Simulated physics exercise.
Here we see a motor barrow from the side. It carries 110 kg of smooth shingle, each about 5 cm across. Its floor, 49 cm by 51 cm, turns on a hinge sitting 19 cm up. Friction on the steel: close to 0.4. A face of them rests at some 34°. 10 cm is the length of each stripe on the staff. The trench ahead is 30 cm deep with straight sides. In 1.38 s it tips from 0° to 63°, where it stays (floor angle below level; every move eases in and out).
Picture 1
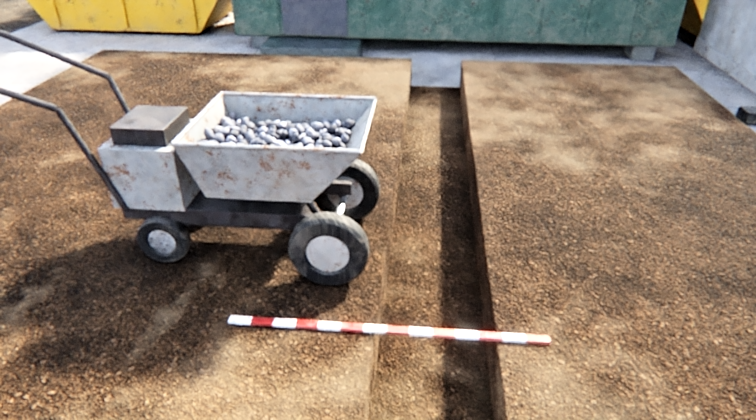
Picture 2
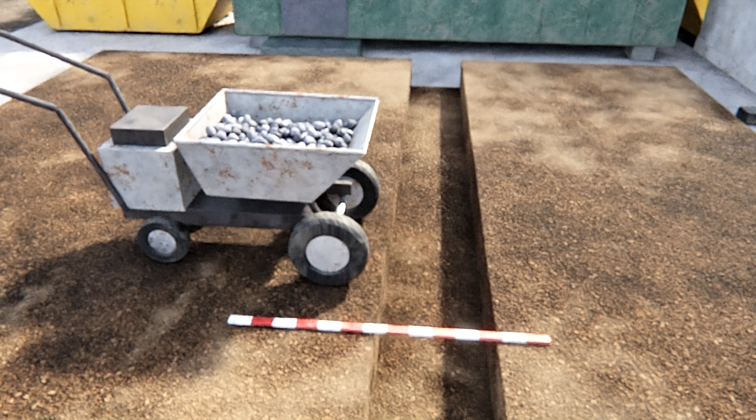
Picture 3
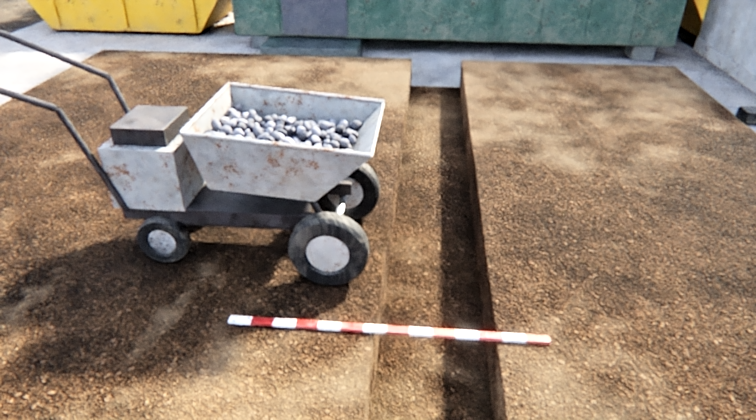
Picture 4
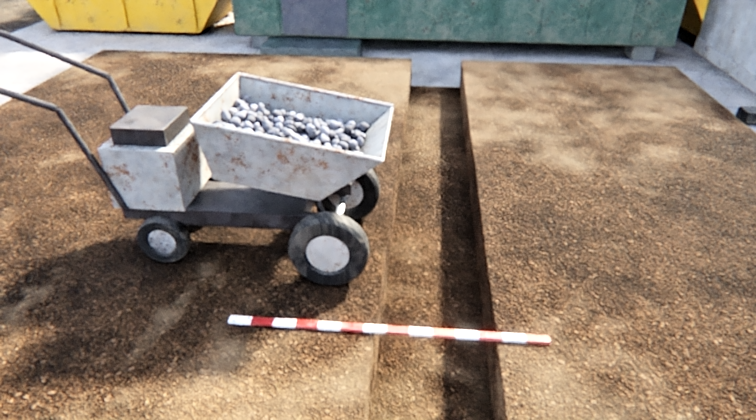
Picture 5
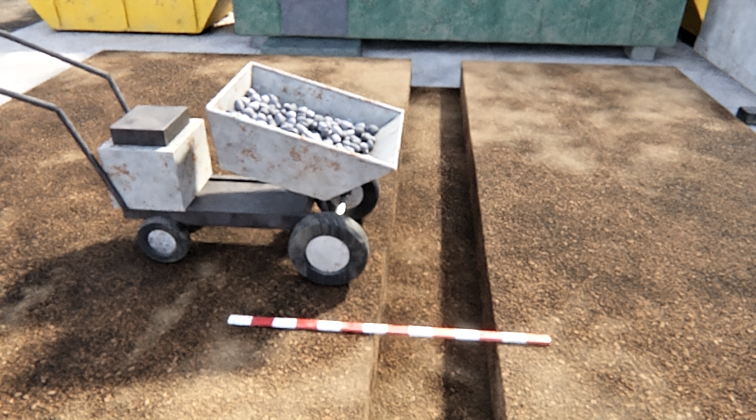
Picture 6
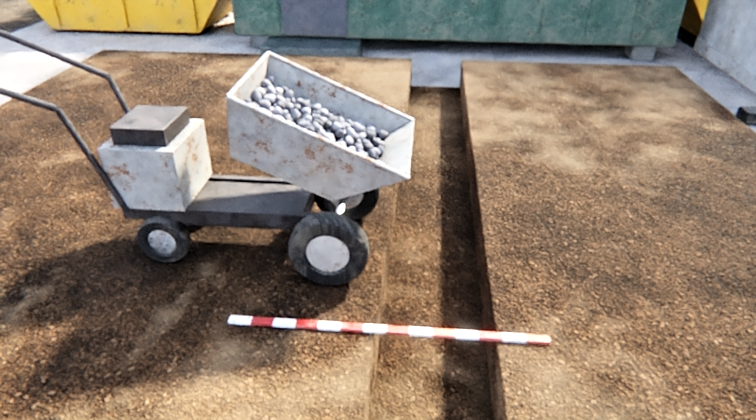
A pale, rust-flecked motor barrow filled with smooth grey stones stands at the left on brown gritty ground, seen from its side and slightly above. A straight-sided trench runs just to its right, a red-and-white striped pole lies across the front, and green and yellow containers stand behind. The skip's rear steadily rises, tilting its front rightward and down, while the wheels and camera stay still.
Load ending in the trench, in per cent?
62 per cent.
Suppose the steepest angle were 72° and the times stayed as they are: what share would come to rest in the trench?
Near 55 per cent then.
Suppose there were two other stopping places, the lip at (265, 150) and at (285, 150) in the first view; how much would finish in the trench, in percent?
First place: Near 100%; second place: Near 100%.
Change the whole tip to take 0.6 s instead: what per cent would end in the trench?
Roughly 45% would finish there.
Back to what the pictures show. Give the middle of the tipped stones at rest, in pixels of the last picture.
I'd point somewhere around (472, 287).
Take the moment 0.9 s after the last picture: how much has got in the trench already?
Some 25 per cent.
Then, 0.4 s after the last picture the floor is at 53°, 100 % in the skip; the foremost stones are at (429, 192).
Then, 0.9 s after the last picture the floor is at 63°, 64 % in the skip, 23 % in the trench, 14 % past the trench; the foremost stones are at (526, 253).
Then, 1.2 s after the last picture the floor is at 63°, 29 % in the skip, 35 % in the trench, 35 % past the trench; the foremost stones are at (629, 281).
Then, 3.2 s after the last picture the floor is at 63°, 0 % in the skip, 62 % in the trench, 38 % past the trench; the foremost stones are at (738, 309).
